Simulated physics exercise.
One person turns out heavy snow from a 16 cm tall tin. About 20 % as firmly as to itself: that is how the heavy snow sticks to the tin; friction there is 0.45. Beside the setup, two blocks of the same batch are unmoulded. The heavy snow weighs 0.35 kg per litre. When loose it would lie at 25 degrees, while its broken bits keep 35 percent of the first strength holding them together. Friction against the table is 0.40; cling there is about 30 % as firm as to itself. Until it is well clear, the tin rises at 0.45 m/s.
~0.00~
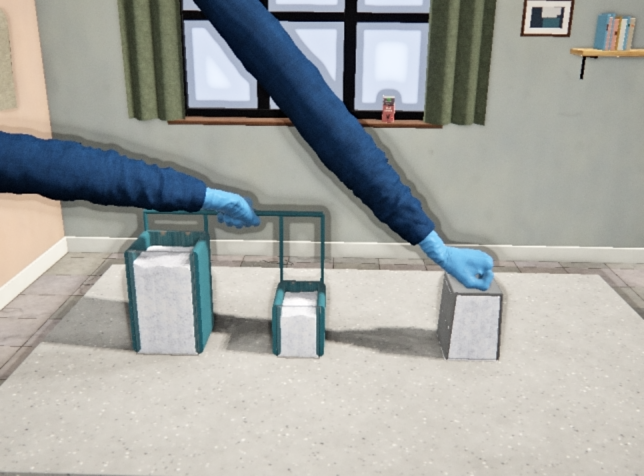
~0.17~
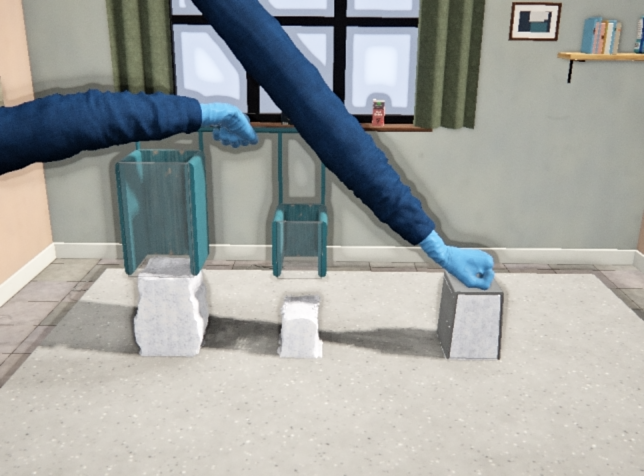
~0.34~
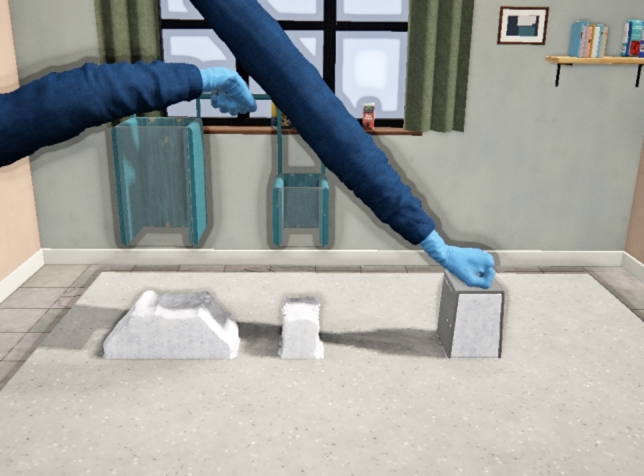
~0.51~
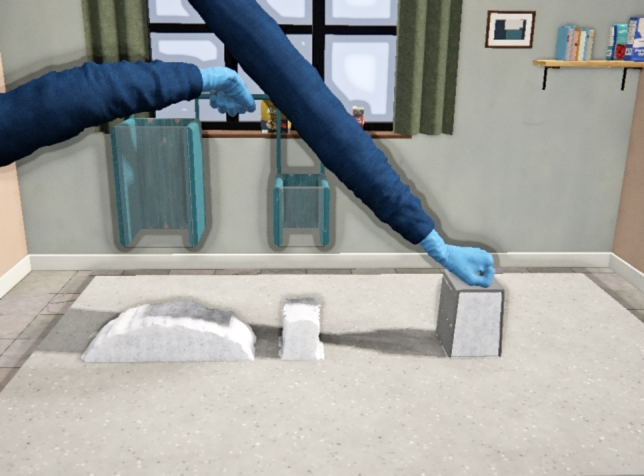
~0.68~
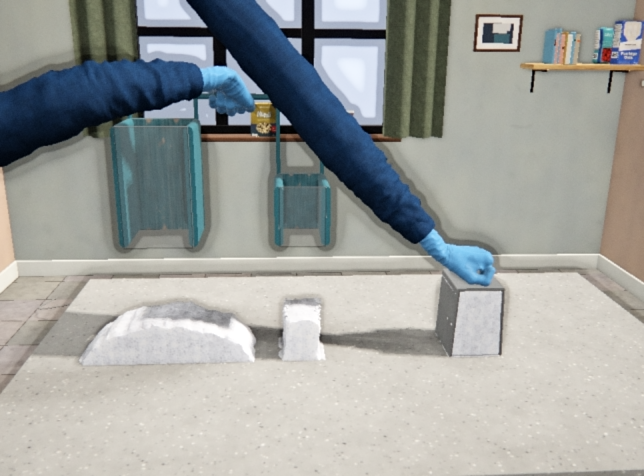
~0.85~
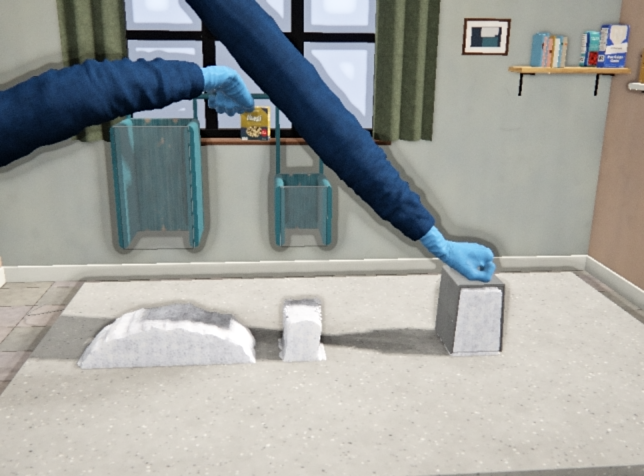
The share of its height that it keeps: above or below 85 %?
The share of its height that it keeps is below 85 %.
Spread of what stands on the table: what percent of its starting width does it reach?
Near 220 % by the end.
After 1.07 s, the tin is up by 9.9 cm.
After 1.32 s, the tin is up by 21 cm; what stands on the table is 51 % of the tin's depth.
After 1.58 s, the tin is up by 28 cm; what stands on the table is 50 % of the tin's depth.
After 1.83 s, the tin is up by 28 cm; what stands on the table is 50 % of the tin's depth.
After 1.93 s, at the end, the tin is up by 28 cm; what stands on the table is 50 % of the tin's depth.
